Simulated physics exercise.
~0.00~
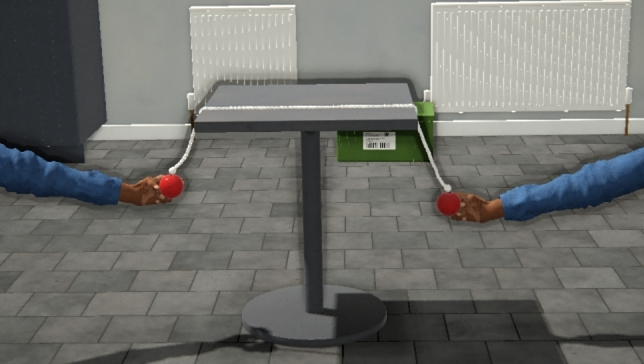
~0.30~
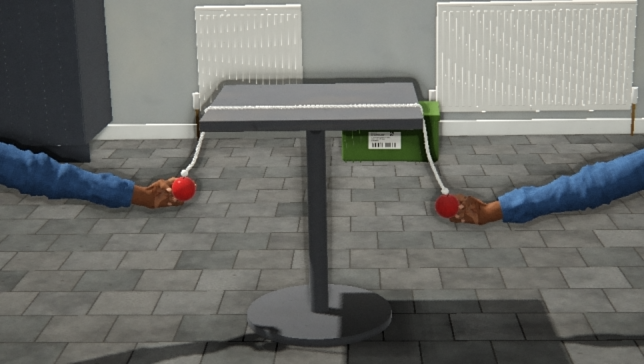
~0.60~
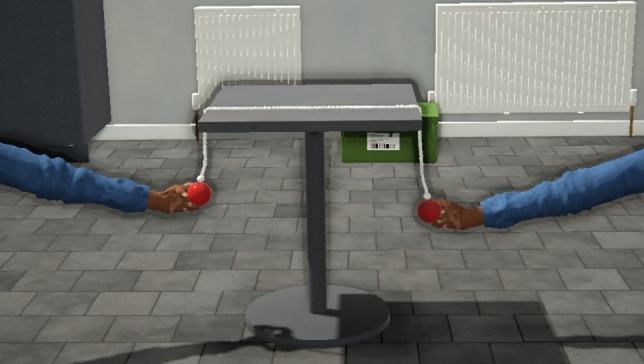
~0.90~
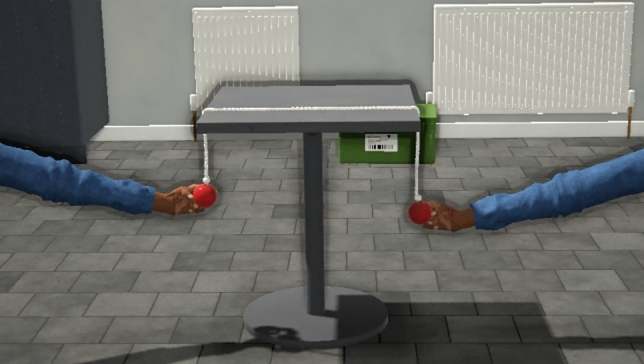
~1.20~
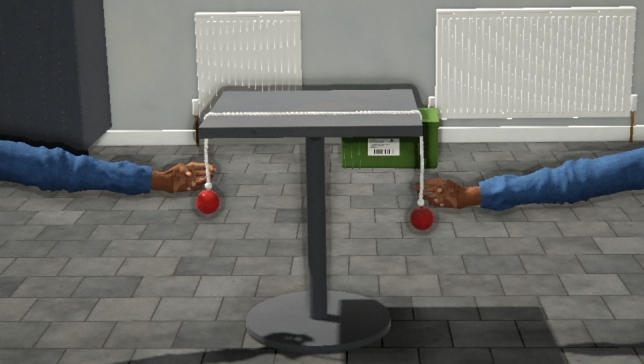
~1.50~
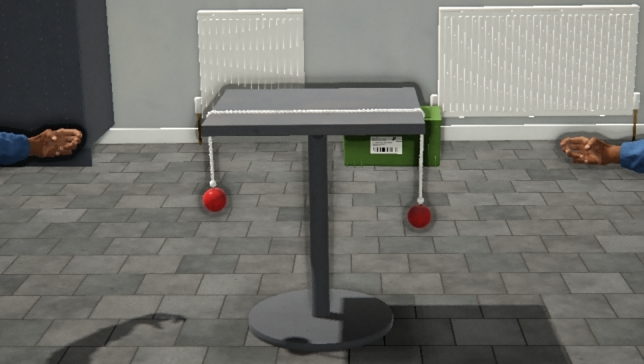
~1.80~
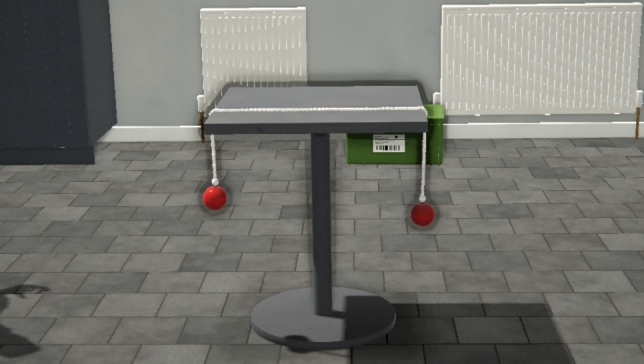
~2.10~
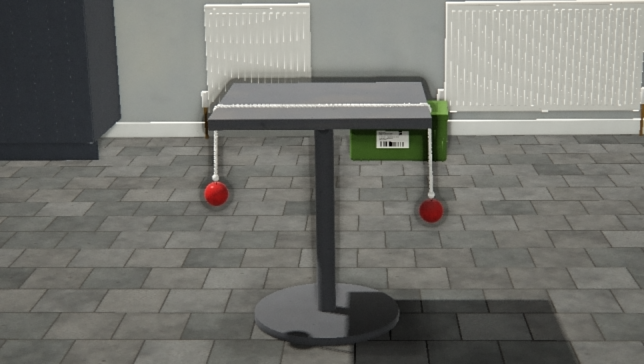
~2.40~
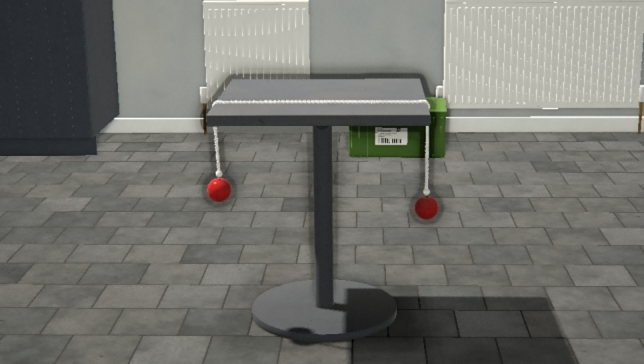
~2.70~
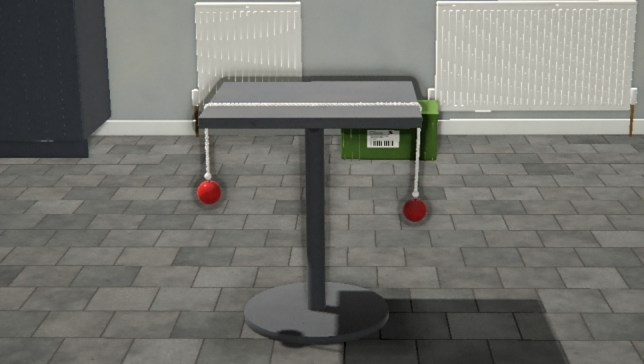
Two red balls on a cord across a small table hang level after hands release them.
